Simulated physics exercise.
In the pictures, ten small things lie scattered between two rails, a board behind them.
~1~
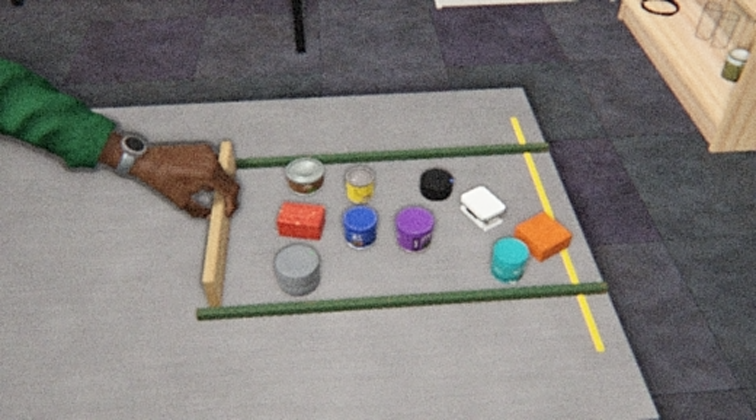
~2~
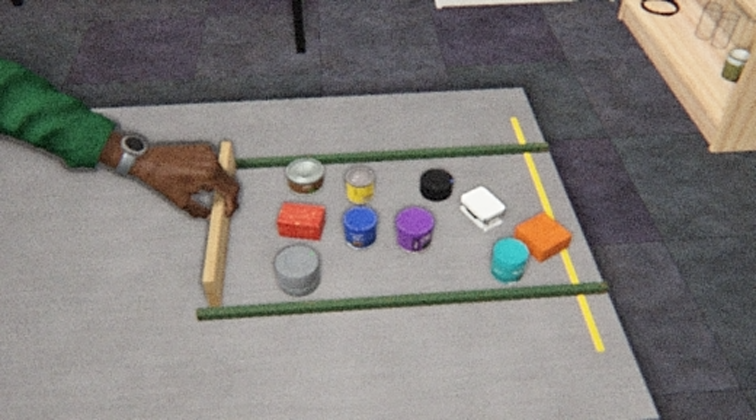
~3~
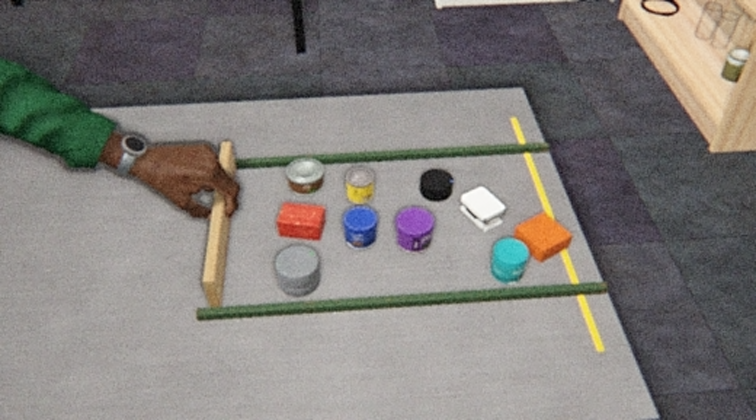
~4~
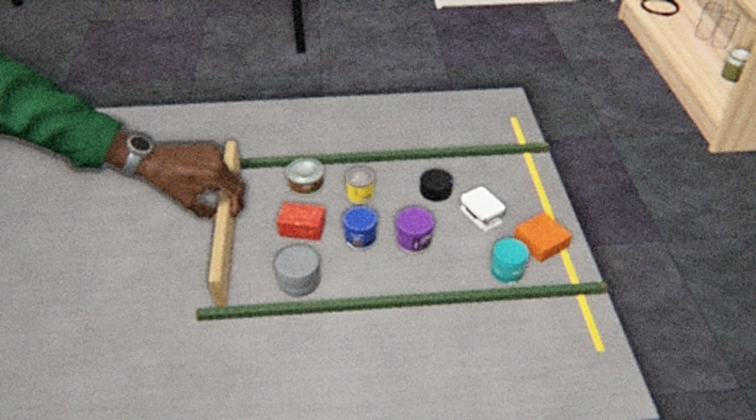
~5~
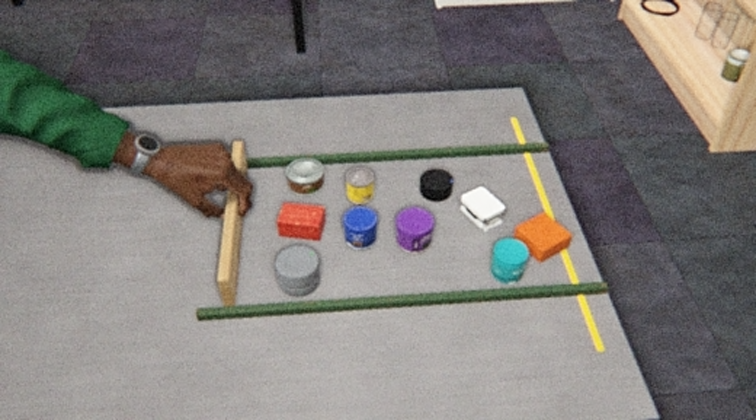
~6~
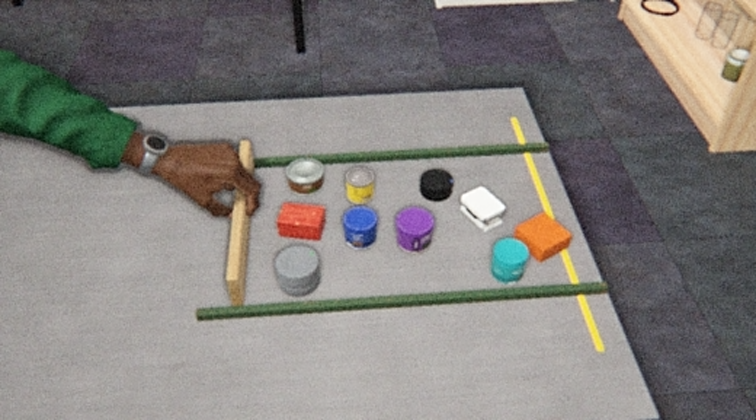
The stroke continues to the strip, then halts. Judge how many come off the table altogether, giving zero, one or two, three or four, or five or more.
Falling ones: Five or beyond.
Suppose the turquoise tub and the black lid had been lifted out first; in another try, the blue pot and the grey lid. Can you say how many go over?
3 in the first case and 3 in the second.
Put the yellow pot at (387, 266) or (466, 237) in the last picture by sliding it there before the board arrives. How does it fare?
Spot by spot, it drops away and then it drops away.
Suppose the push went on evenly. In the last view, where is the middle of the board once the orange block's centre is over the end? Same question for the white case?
The middle is at (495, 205) when it's the orange block, and at (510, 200) when it's the white case.
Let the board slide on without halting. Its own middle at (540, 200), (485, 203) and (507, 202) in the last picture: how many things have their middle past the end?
5; 0; 1.
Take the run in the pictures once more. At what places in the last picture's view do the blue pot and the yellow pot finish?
The blue pot stops around (574, 221); the yellow pot around (556, 182).
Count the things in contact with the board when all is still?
The count in contact is 5.
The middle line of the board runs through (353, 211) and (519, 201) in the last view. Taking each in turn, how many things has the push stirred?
At first I count 5, and then 10.
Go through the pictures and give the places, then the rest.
The first frame shows orange block (543, 237); turquoise tub (509, 261); white case (482, 209); board (221, 219); tape (550, 214).
The second frame shows turquoise tub (509, 262); red block (302, 221).
The third frame shows white case (482, 209); brown tin (306, 177).
The fourth frame shows orange block (542, 237); grey lid (298, 271).
The fifth frame shows turquoise tub (509, 262); purple pot (415, 231).
The sixth frame shows orange block (542, 237); turquoise tub (509, 262); white case (482, 209); board (242, 218); tape (550, 214).
Soon after, none off yet; orange block at rest near (542, 237); turquoise tub at rest near (509, 262); white case at rest near (482, 209).
In the end, the number that fall off is five or more; gone, purple pot, black lid, white case, turquoise tub and orange block.
